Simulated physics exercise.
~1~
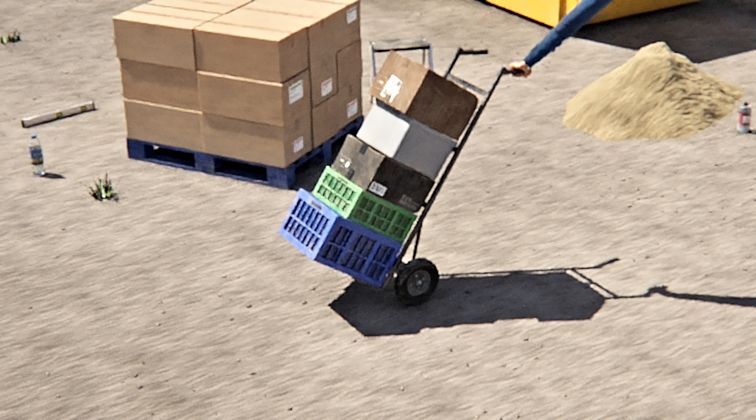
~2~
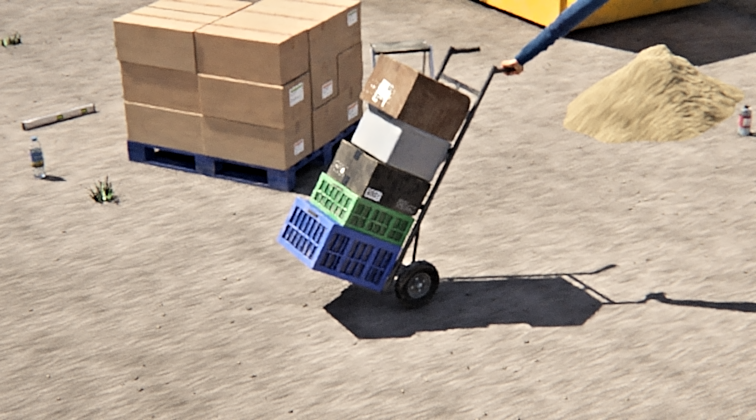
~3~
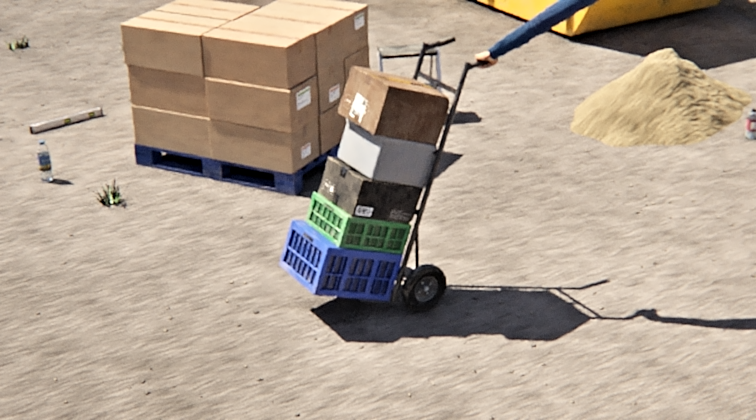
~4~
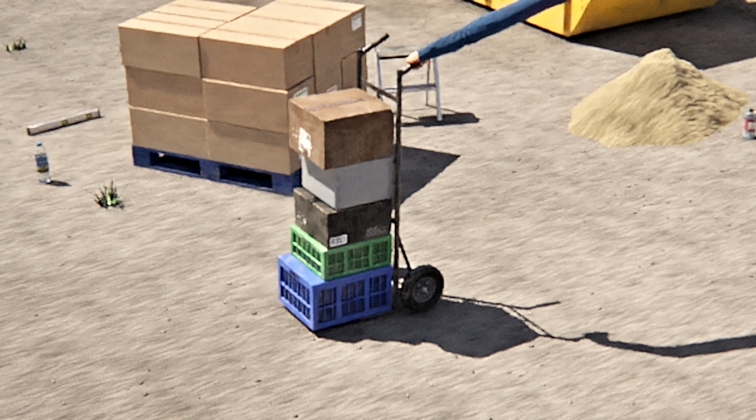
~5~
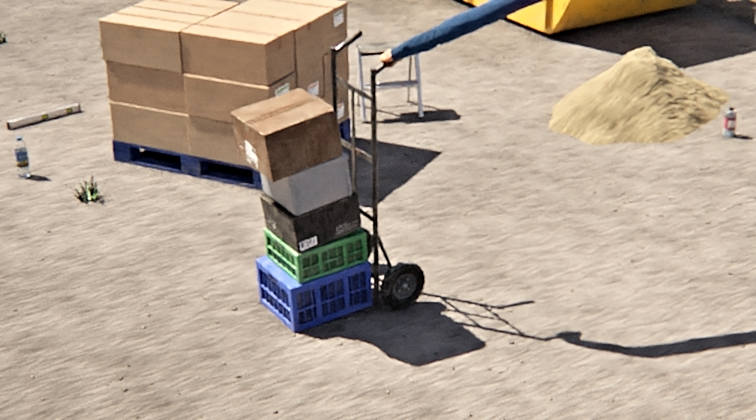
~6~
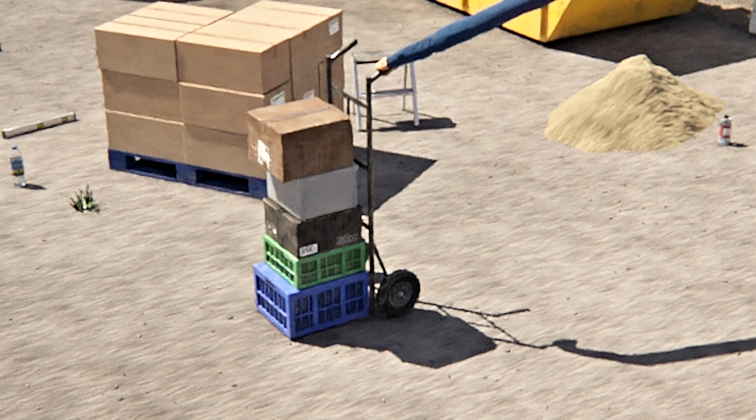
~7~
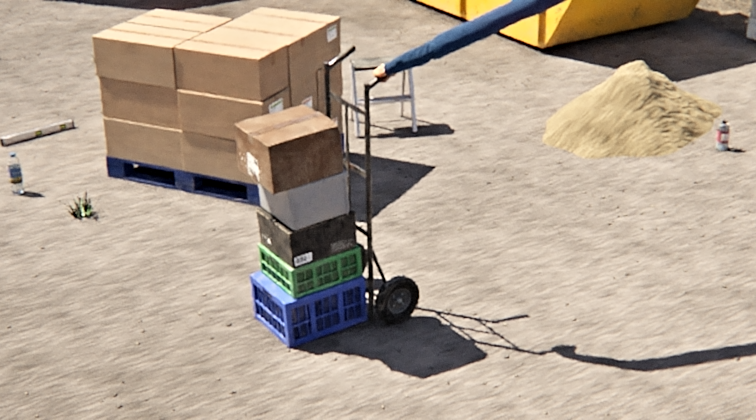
A loaded sack truck swings upright, and its upper boxes rock but stay stacked.
